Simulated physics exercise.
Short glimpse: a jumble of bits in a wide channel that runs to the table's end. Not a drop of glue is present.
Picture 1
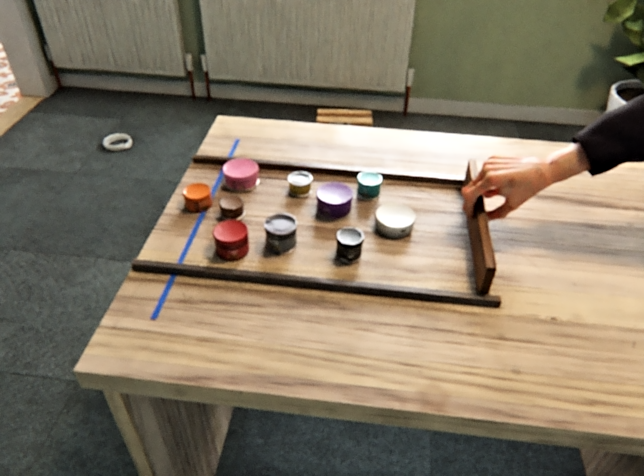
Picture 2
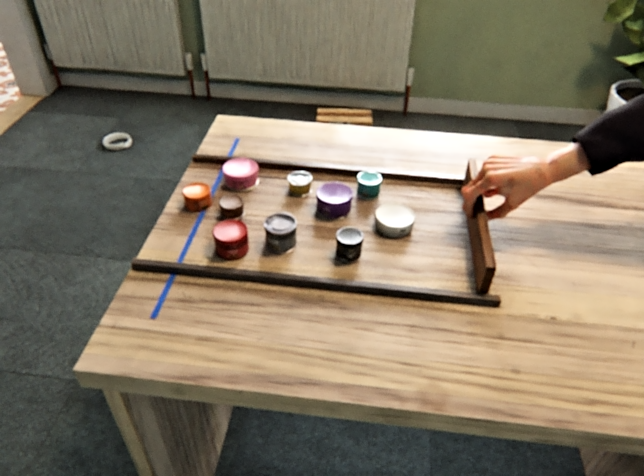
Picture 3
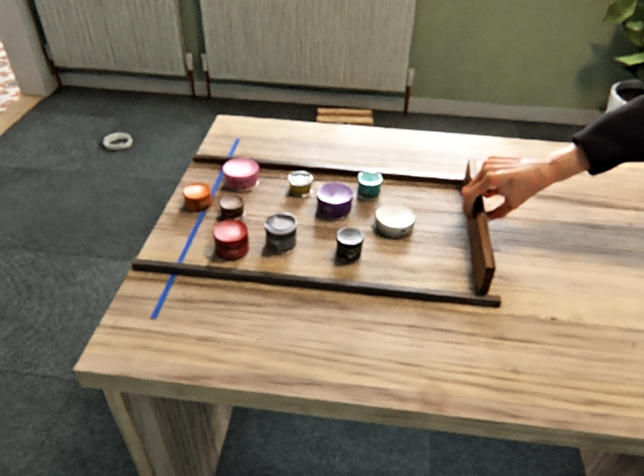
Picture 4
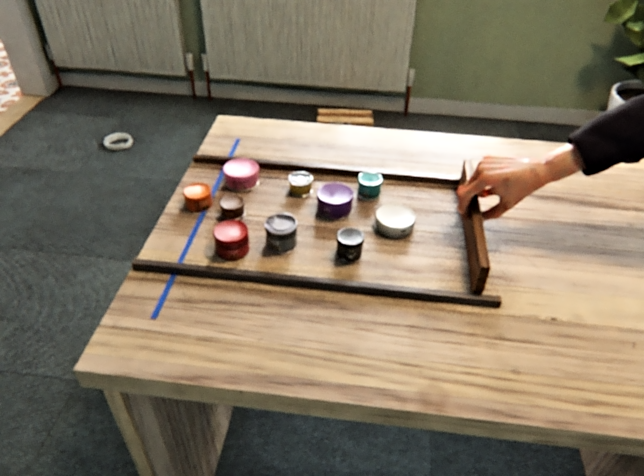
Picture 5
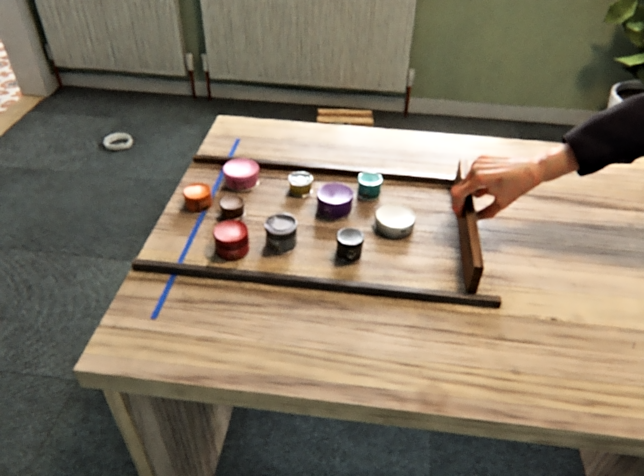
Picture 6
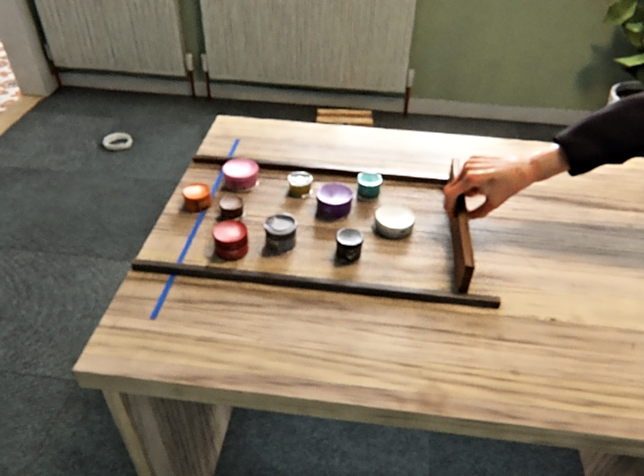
On a wooden table, a hand held a dark board upright at the right end of a channel of colourful little pots and slid it slightly left, while the pots stayed still.
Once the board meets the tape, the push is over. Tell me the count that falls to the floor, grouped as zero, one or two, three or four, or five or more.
The count is three or four.
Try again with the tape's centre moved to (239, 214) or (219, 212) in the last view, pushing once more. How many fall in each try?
0 and 1 down on the floor.
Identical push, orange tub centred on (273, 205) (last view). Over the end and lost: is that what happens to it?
Placed like that, the orange tub ends up falling.
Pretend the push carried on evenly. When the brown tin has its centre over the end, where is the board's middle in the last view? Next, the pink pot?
The middle is at (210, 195) when it's the brown tin, and at (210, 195) when it's the pink pot.
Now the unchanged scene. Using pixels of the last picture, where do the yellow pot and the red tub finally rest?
The yellow pot at (200, 163), the red tub at (153, 245).
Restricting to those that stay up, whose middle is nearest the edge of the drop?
That'd be the grey tin, foremost of the lot.
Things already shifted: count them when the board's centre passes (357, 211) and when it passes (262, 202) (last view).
First 5, after that 10.
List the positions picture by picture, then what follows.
Orange tub (198, 198); pink pot (241, 175); brown tin (232, 208); board (477, 221); tape (204, 211), in the first picture.
Pink pot (241, 175); white tub (395, 221), in the second picture.
Brown tin (232, 208); purple tin (335, 201), in the third picture.
Orange tub (198, 198); grey tin (281, 234), in the fourth picture.
Pink pot (242, 175); turquoise tin (369, 186), in the fifth picture.
Orange tub (198, 198); pink pot (241, 175); brown tin (232, 208); board (459, 220); tape (204, 211), in the sixth picture.
Soon after, none off yet; orange tub at rest near (198, 198); pink pot at rest near (241, 175); brown tin at rest near (232, 208).
Then, none off yet; orange tub at rest near (198, 198); pink pot moving near (238, 175); brown tin at rest near (232, 208).
By the end, the number that fall off is three or four; fallen, brown tin, pink pot and orange tub.
